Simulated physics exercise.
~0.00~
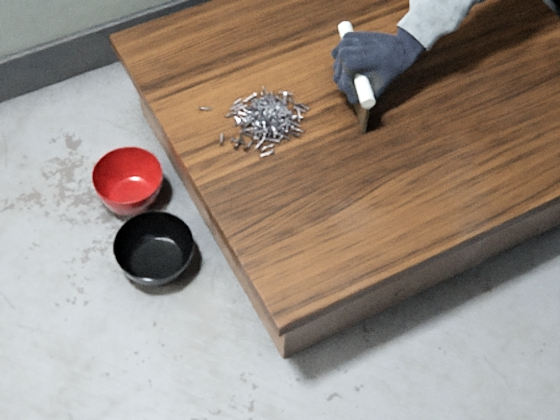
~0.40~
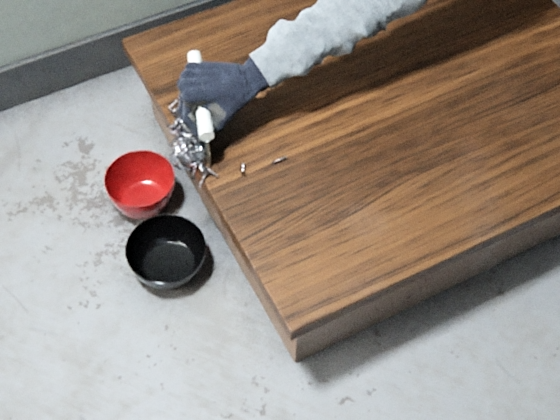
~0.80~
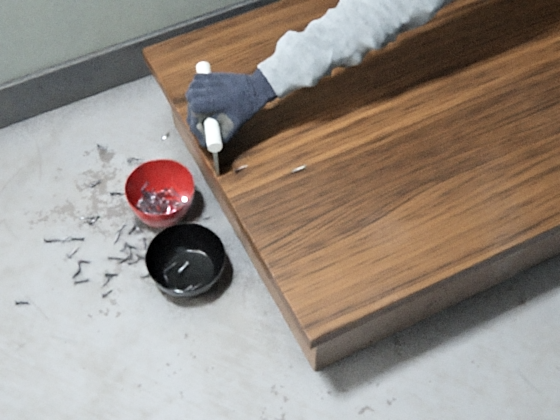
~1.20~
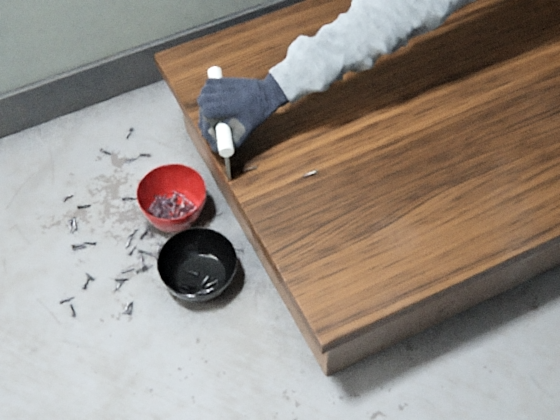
Gloved hand sweeping small metal screws off a wooden platform with a scraper, many landing in a red bowl, others scattering across the floor.
